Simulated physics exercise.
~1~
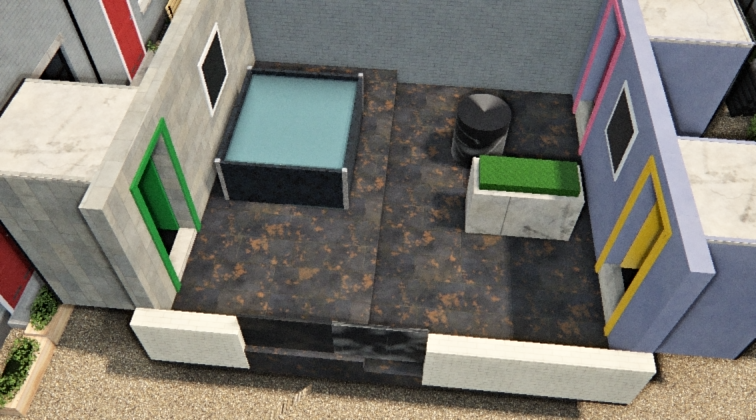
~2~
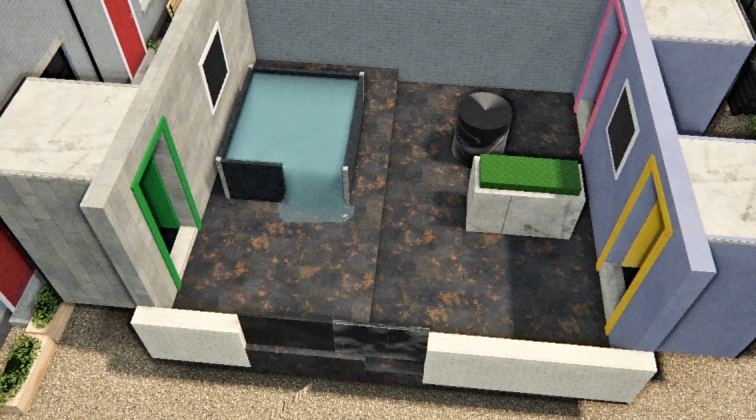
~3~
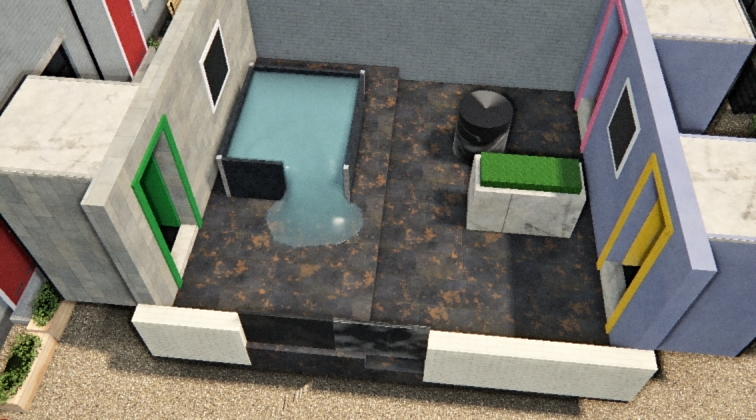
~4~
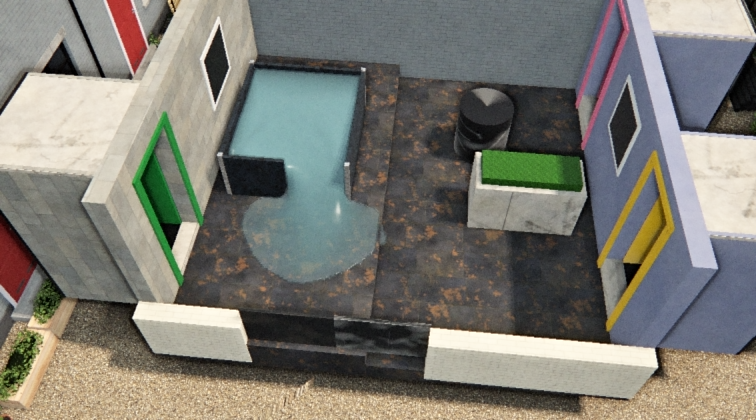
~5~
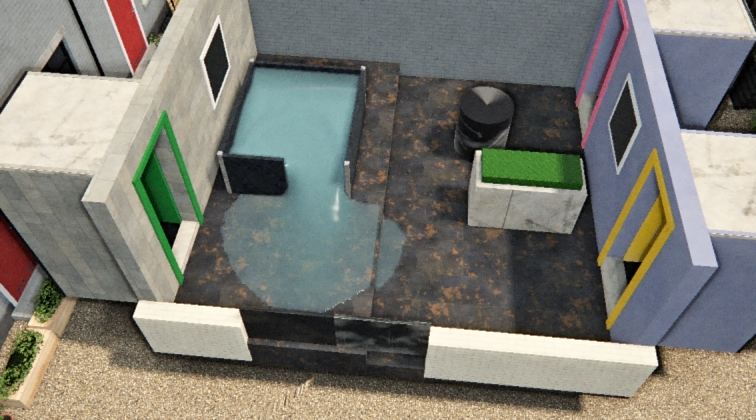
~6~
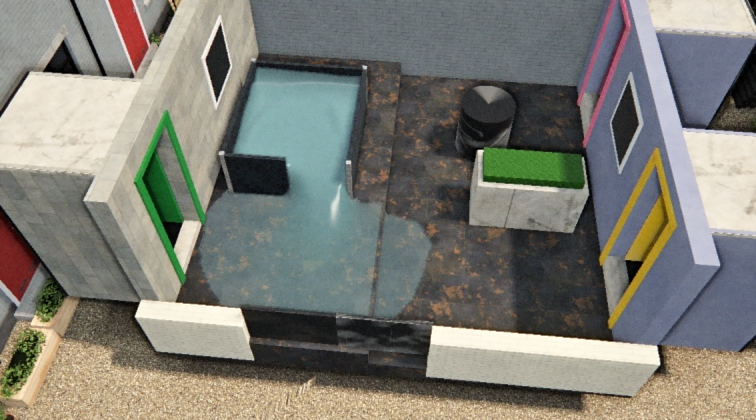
Water pours through a gap in the dark tank and spreads across the mottled floor.
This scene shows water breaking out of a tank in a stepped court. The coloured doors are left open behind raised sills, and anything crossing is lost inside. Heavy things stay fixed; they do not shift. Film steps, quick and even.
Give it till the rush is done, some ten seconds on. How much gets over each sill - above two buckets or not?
One by one: The yellow door will be within bounds; the pink door will be within bounds; the green door will be over the limit.
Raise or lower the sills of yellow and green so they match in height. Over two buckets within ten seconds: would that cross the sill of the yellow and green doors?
Note: Yellow above threshold; green sub-threshold.
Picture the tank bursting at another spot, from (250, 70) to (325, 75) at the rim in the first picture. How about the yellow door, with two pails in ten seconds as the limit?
What follows is that yellow door doesn't reach it.
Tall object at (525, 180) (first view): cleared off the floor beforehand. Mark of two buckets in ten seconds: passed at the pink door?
Pink falls short.
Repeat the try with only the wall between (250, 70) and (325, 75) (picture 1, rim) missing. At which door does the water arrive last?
That would be the yellow one.
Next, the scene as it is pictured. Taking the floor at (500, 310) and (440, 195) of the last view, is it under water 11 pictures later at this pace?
Lab note, in the order given: Wet through; unwetted.
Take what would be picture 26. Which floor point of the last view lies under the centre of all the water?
I reckon somewhere around (346, 217).
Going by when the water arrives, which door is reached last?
Answer is the door marked pink.
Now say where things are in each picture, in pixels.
Still water in the water tank at (294, 120), in the first frame.
The front is at (352, 209), out from the gap at (316, 192), in the second frame.
Water pours out at (316, 191) and has run to (281, 238), in the third frame.
The front is at (285, 275), out from the gap at (317, 190), in the fourth frame.
The front is at a hidden place, out from the gap at (317, 188), in the fifth frame.
Water pours out at (319, 187) and has run to a hidden place, in the sixth frame.
A moment on, water covers 30 % of the floor; the yellow door not reached, the pink door not reached, the green door wet at the sill, nothing in.
Next, water covers 35 % of the floor; the yellow door not reached, the pink door not reached, the green door under two buckets in.
Then, water covers 50 % of the floor; the yellow door wet at the sill, nothing in, the pink door not reached, the green door over two buckets in.
Later, water covers 80 % of the floor; the yellow door wet at the sill, nothing in, the pink door wet at the sill, nothing in, the green door over two buckets in.
In the end, water covers 95 % of the floor; the yellow door wet at the sill, nothing in, the pink door wet at the sill, nothing in, the green door over two buckets in.
